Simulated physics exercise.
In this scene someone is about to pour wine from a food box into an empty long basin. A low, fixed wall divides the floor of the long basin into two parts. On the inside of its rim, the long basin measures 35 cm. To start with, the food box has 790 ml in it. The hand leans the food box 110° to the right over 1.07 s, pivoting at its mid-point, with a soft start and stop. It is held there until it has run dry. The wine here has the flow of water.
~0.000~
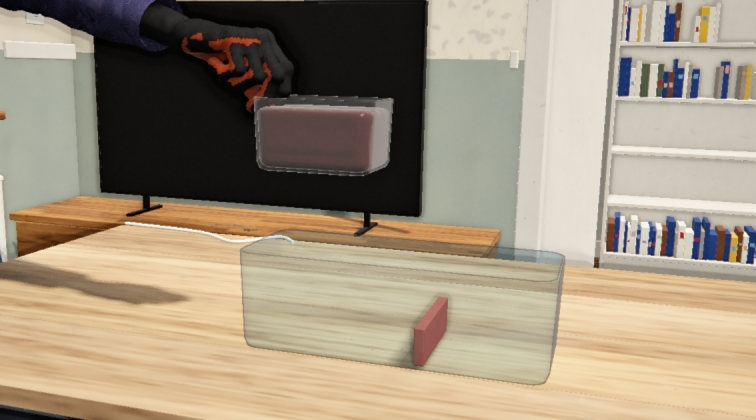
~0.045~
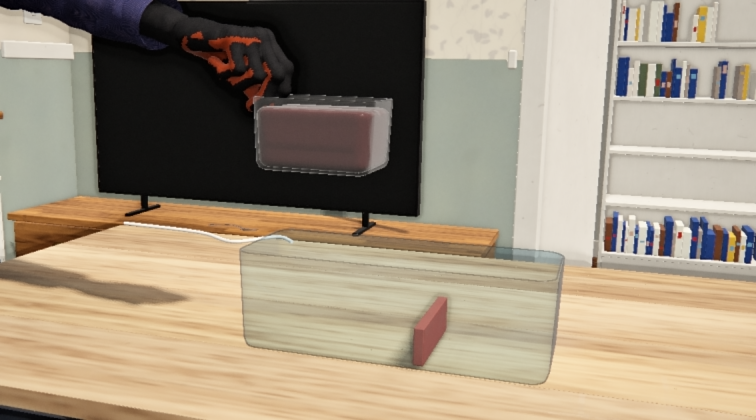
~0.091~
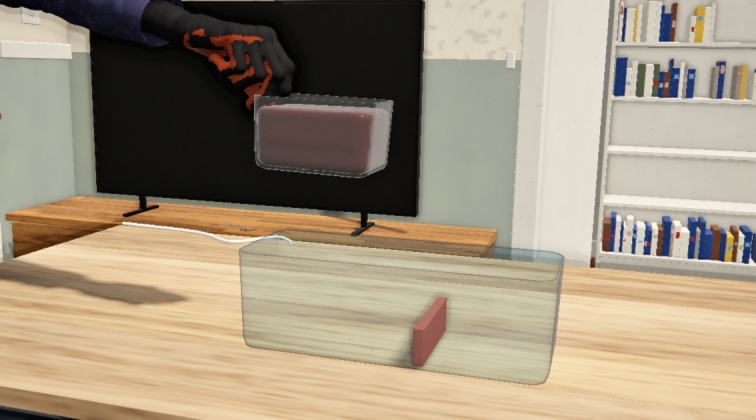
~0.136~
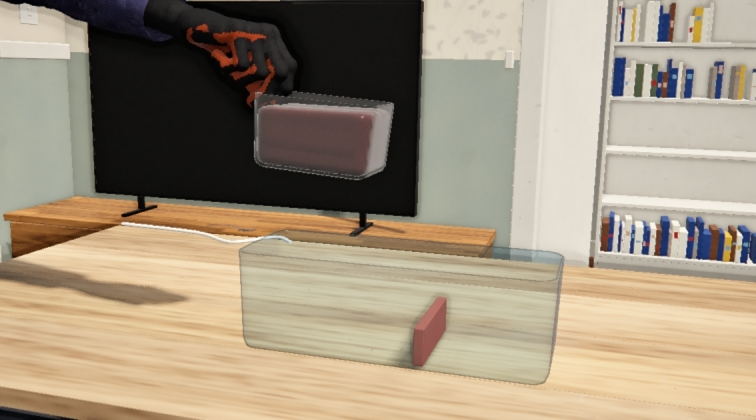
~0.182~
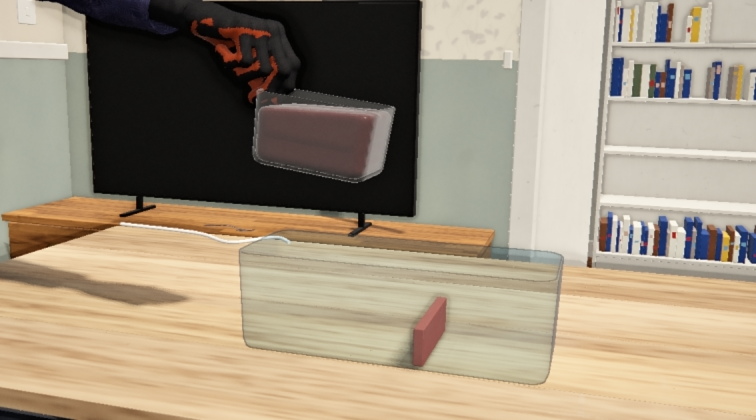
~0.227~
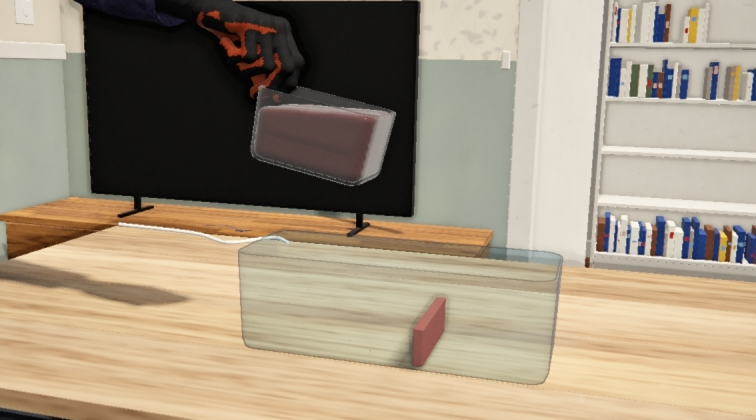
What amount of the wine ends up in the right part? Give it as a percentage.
58 %.
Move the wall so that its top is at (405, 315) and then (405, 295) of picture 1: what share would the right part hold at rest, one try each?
Result: 70 per cent, then 75 per cent.
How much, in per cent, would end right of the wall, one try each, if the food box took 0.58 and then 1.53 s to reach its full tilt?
Roughly 35 per cent the first time and 60 per cent the second.
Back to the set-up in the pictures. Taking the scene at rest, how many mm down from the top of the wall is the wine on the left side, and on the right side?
Near 30 mm for the left and near 14 mm for the right.
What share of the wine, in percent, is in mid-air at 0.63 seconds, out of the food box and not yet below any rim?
Near 34 in a hundred.
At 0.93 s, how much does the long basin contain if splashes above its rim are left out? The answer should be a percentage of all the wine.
Roughly 84 percent of it.
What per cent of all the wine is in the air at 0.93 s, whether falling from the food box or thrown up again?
About 5 per cent.
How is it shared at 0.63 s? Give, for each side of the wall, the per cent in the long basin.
About 2 % left, 14 % right.
By 0.63 s the tilt is 70° and 49 per cent is still to pour, 2 is left of the wall and 15 right of it.
By 0.93 s the tilt is 105° and 8 per cent is still to pour, 24 is left of the wall and 60 right of it.
By 1.23 s the tilt is 110° and 0 per cent is still to pour, 38 is left of the wall and 59 right of it.
By 1.57 s the tilt is 110° and 0 per cent is still to pour, 39 is left of the wall and 58 right of it.
At rest 39 per cent lies left of the wall, 58 right of it and 3 outside.
